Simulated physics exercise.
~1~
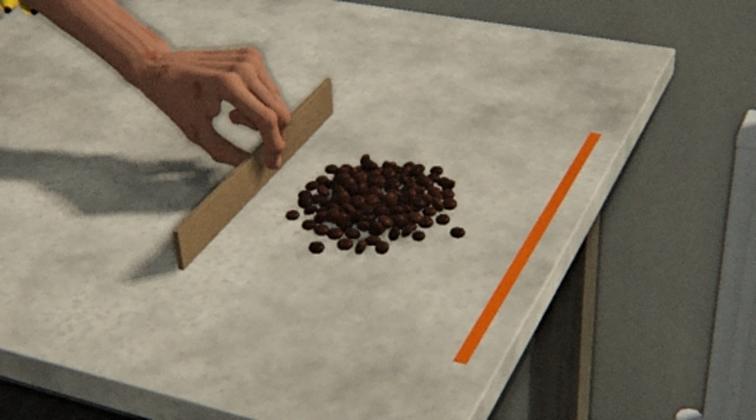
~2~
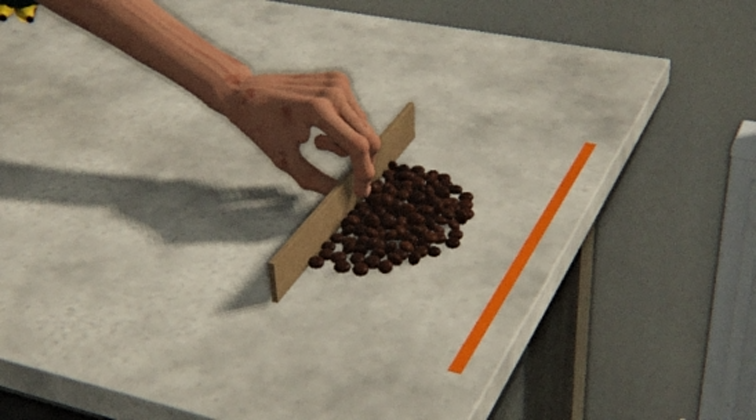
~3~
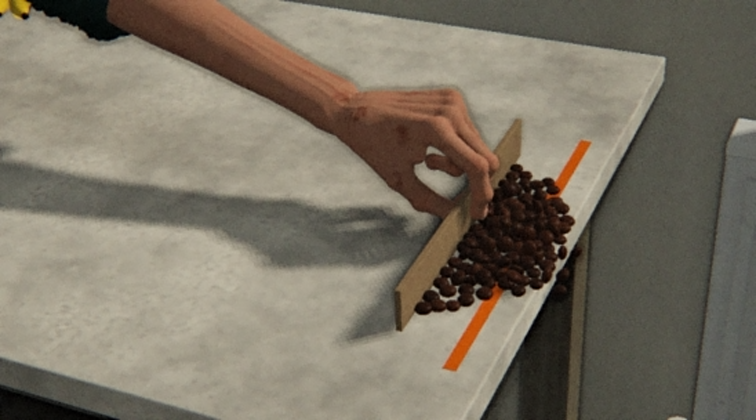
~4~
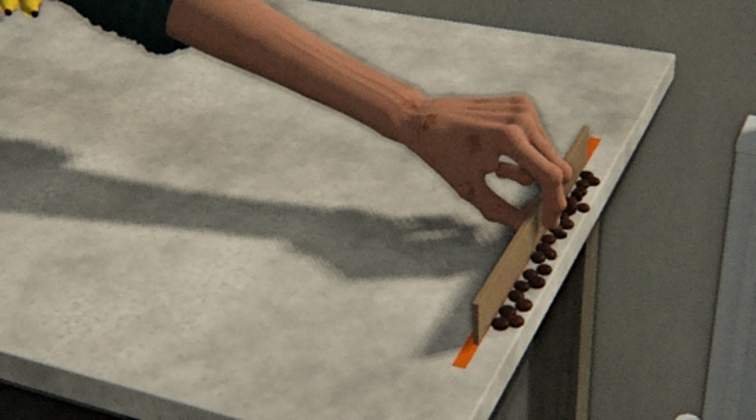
On a pale, mottled tabletop, a hand holds a piece of card upright beside a loose patch of small dark brown bean-like things, with a strip of orange tape further right near the table's edge. The hand pushes the card to the right until it meets the patch and begins gathering it into a heap. The card keeps sweeping, and the heap crosses the tape, its front reaching the edge, where some pieces start to drop. Finally the card reaches the orange tape and stops, with most of the heap gone over the edge and only a narrow line of pieces left beside the card.
